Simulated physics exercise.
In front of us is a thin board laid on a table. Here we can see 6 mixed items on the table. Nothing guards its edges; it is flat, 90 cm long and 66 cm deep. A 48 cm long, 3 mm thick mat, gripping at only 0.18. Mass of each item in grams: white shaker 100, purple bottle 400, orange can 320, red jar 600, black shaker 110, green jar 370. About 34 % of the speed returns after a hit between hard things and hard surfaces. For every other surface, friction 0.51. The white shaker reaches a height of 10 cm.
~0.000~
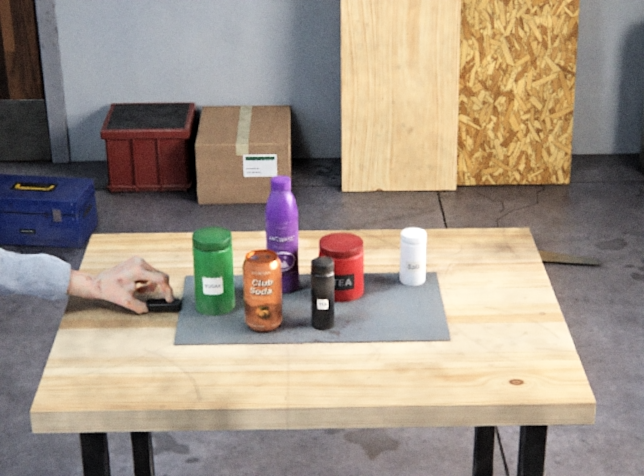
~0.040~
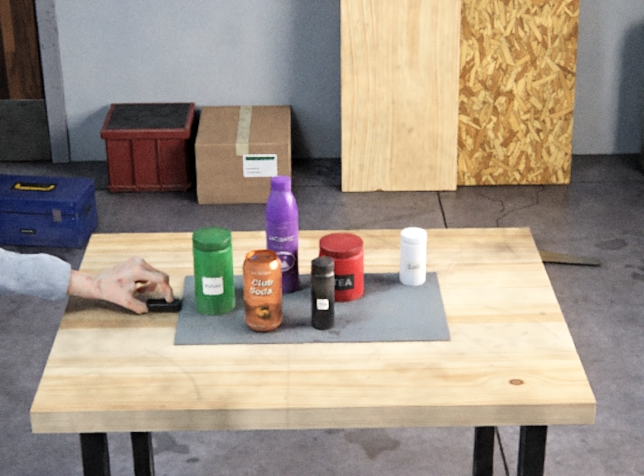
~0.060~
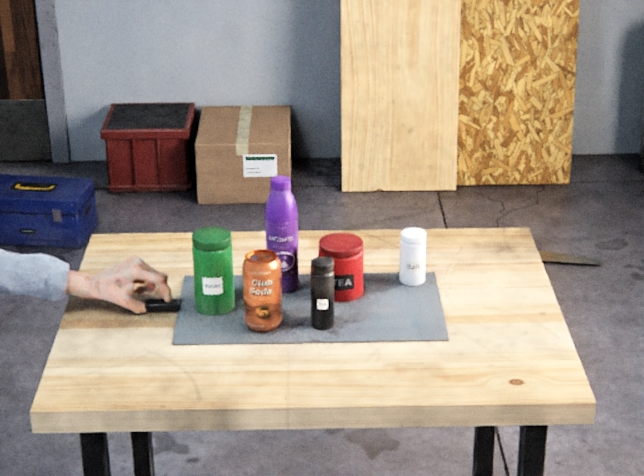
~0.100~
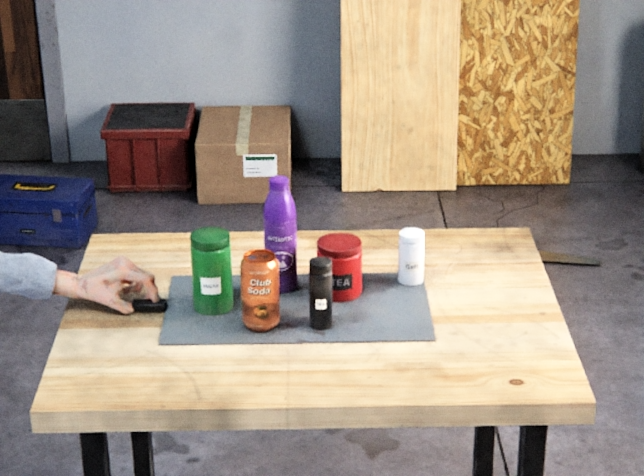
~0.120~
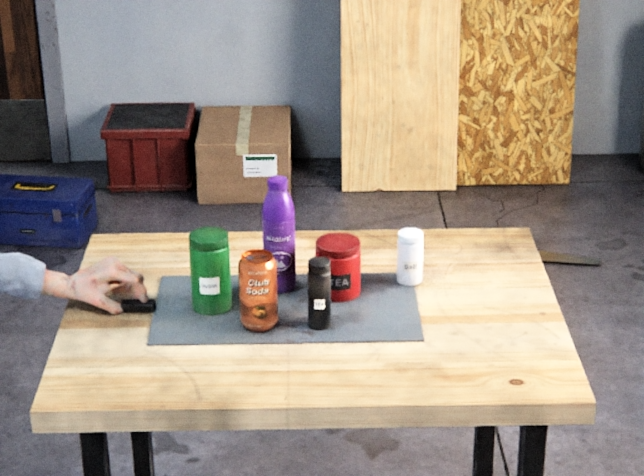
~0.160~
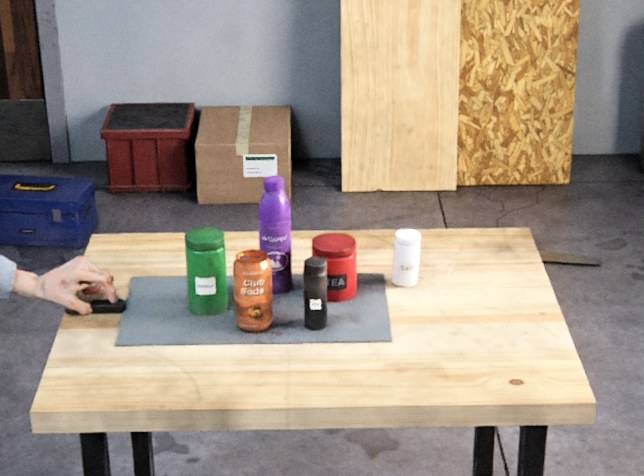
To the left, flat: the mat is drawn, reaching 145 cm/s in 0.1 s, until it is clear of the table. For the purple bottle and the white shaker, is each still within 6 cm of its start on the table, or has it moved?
The purple bottle has moved; the white shaker is still within range.
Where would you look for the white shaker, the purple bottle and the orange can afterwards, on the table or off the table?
Afterwards, the white shaker stays on its support, the purple bottle stays on its support, and the orange can stays on its support.
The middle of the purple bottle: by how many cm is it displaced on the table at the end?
Roughly 28 centimetres.
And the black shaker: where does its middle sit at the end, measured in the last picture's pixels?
I'd put it at around (231, 318).
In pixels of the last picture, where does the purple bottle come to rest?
Roughly (139, 275).
Around 0.36 s, 39 cm of pull; purple bottle shifted 9 cm near (233, 235); white shaker shifted 2 cm near (404, 258); green jar shifted 13 cm.
Around 0.56 s, 68 cm of pull; green jar now off the table; purple bottle at 26° to upright near (189, 236); white shaker shifted 2 cm near (404, 258).
Around 0.86 s, 92 cm of pull; purple bottle on its side near (139, 275); white shaker shifted 2 cm near (404, 258); orange can on its side.
Around 1.46 s, purple bottle resting near (139, 275); white shaker resting near (404, 258).
Finally (1.8 s), off the table, green jar; on their side or leaning hard on the table, purple bottle, orange can and black shaker; not toppled but over 6 cm from the start, red jar; white shaker still in place (within 6 cm). Final places as that camera would see them, purple bottle near (139, 275), white shaker near (404, 258).
